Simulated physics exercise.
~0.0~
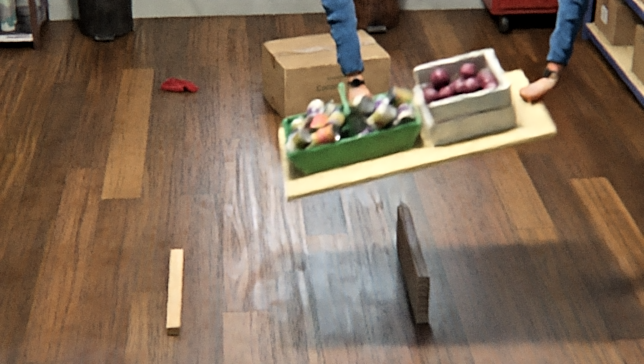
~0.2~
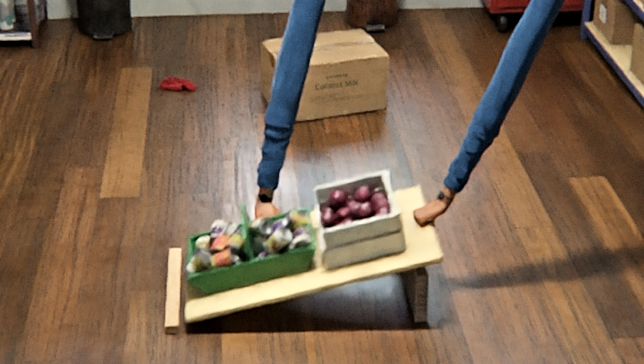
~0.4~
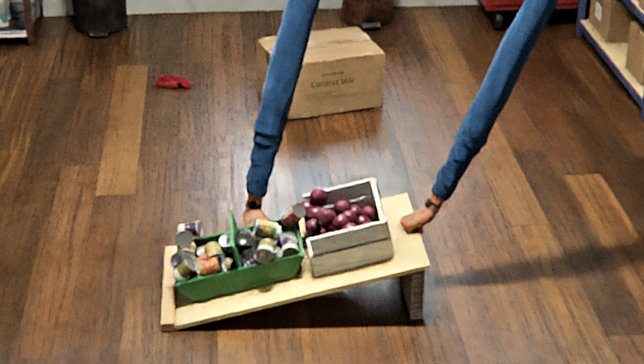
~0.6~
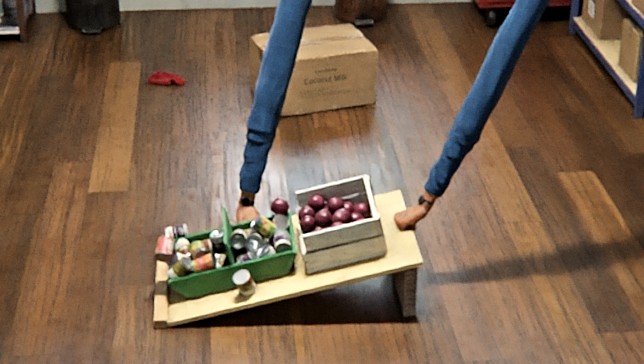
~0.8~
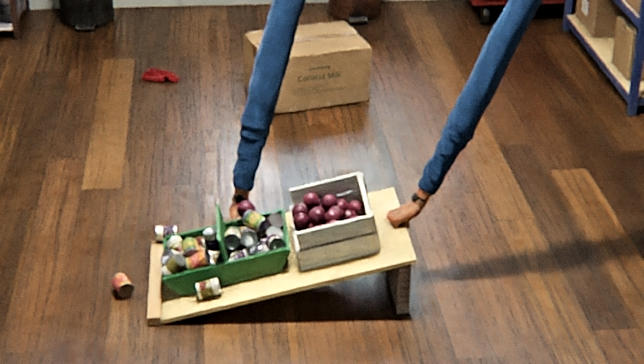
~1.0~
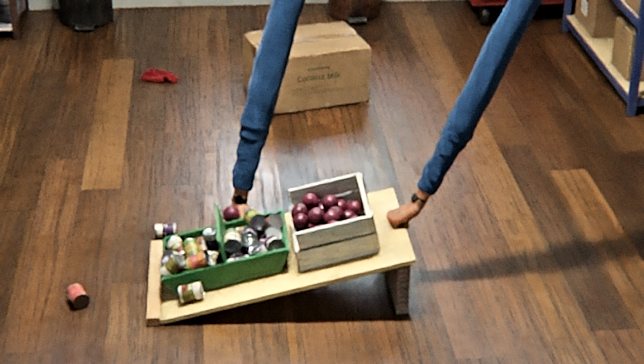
We see two hands bring a tilted board carrying a green container of small tins and a white container of red onions down onto the floor against a wooden stop, whereupon the goods lurch left, a few tins spill out, one rolling across the floor, and most contents remain inside.
